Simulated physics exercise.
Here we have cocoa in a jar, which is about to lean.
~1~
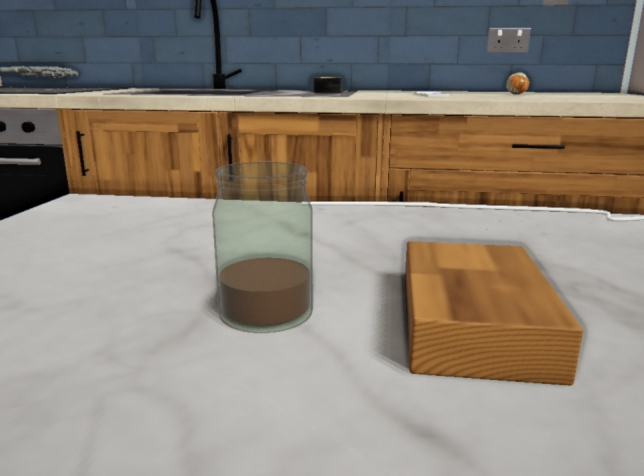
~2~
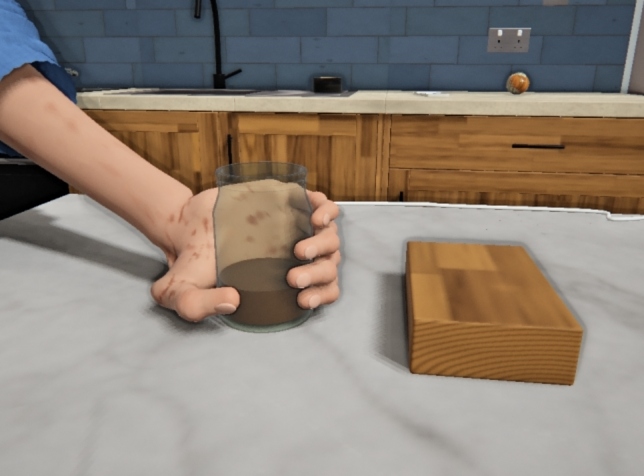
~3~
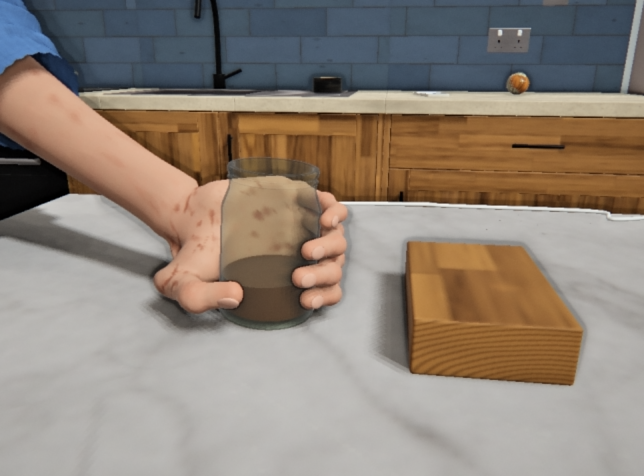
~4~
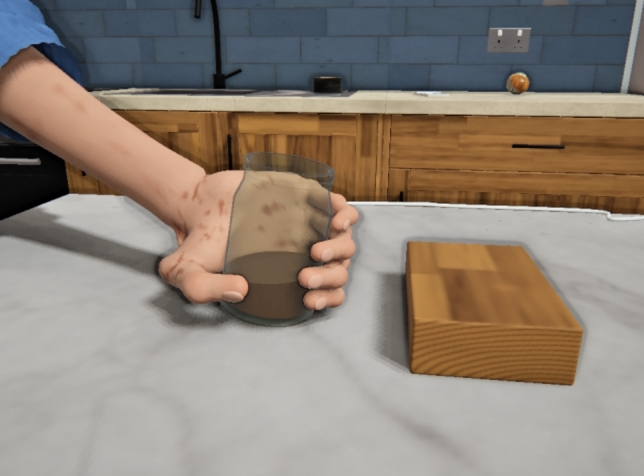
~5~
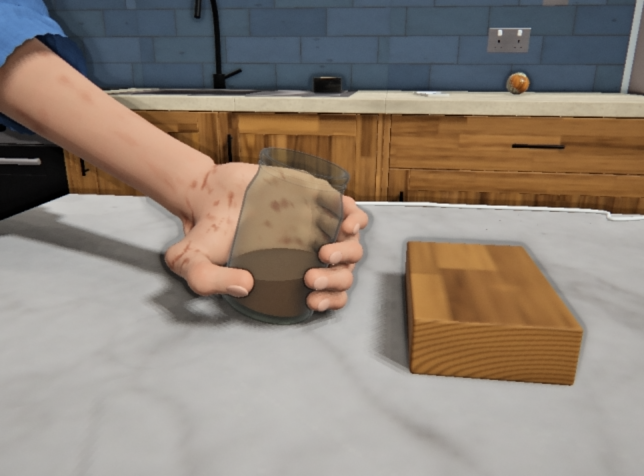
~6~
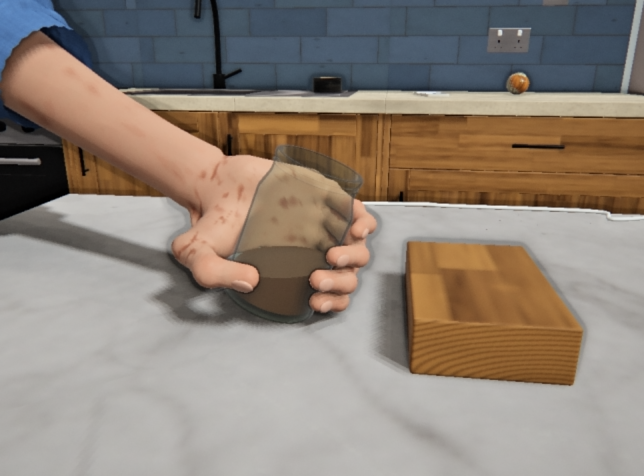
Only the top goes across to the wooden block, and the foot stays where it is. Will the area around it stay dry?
Nothing escapes.
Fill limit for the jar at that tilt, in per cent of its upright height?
Fill limit: Approx. 50 per cent of height.
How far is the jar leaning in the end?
Resting angle: Near 60 degrees.
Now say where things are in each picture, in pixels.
In the first frame, it stands upright; jar (264, 239) about a quarter full.
The second frame shows a hand takes hold; jar about a quarter full, surface at (265, 275); wooden block (475, 300).
The third frame shows on the way over; jar (270, 235) about a quarter full.
In the fourth frame, it is leaning; jar about a quarter full, surface at (273, 268); wooden block (475, 300).
The fifth frame shows tipping on its foot; jar (287, 229) about a quarter full.
In the sixth frame, the top moves towards the wooden block; jar (295, 228) tipped 20°; wooden block (475, 300).
Next, the jar leans by about 40°; its rim is dry.
After that, the jar leans by about 55°; its rim is dry.
Finally, the jar leans by about 60°, against the wooden block; its rim is dry.
